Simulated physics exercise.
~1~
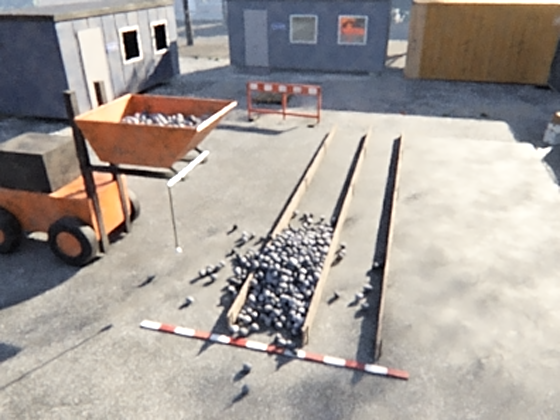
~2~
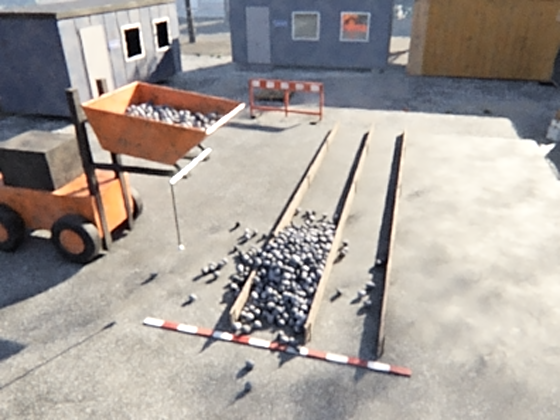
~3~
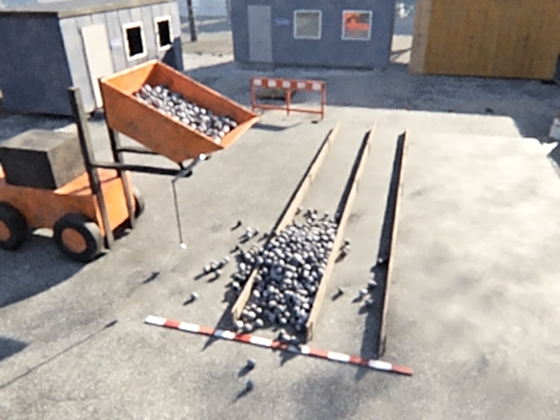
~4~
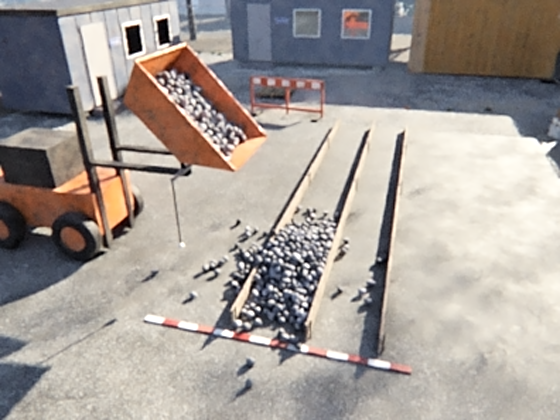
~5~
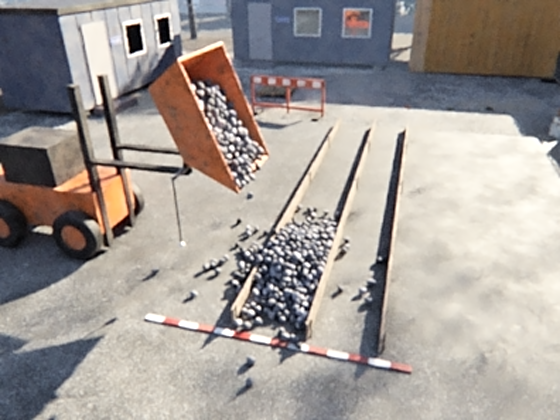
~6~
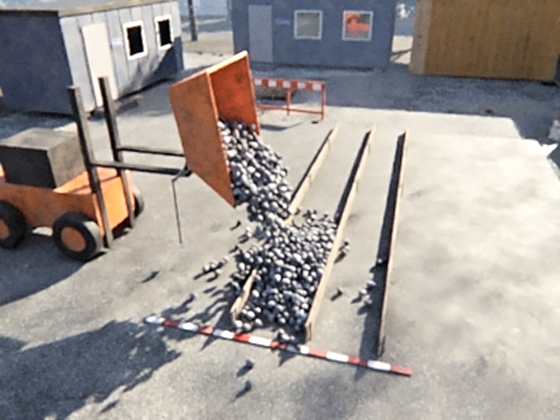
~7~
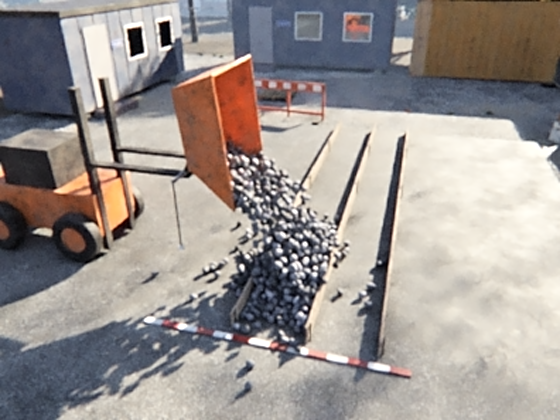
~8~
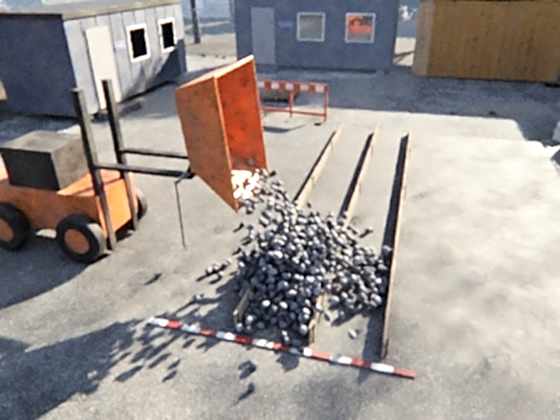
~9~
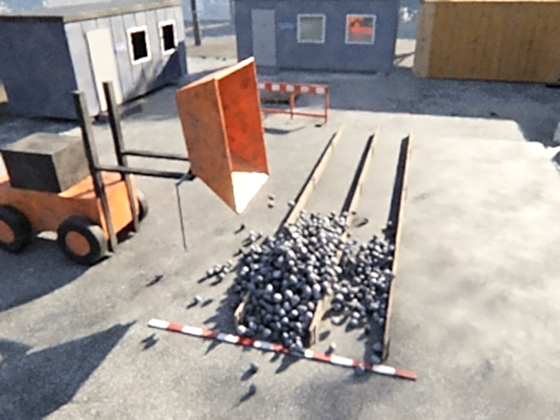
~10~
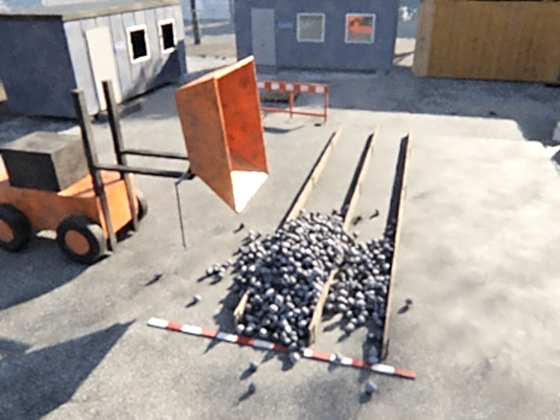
An orange fork truck stands at the left of a sunlit grey yard, seen from above, holding a raised orange skip of grey stones. To the right, three long brown planks mark off two bays, with an earlier heap lying in the near one, behind a red and white staff. Blue-grey cabins, a wooden one and a small barrier stand behind. The skip tips steadily to the right until its stones pour onto the heap. The pile swells and spills over the middle plank into the far bay. Finally the skip hangs steeply tipped and empty, with most stones in the near bay.
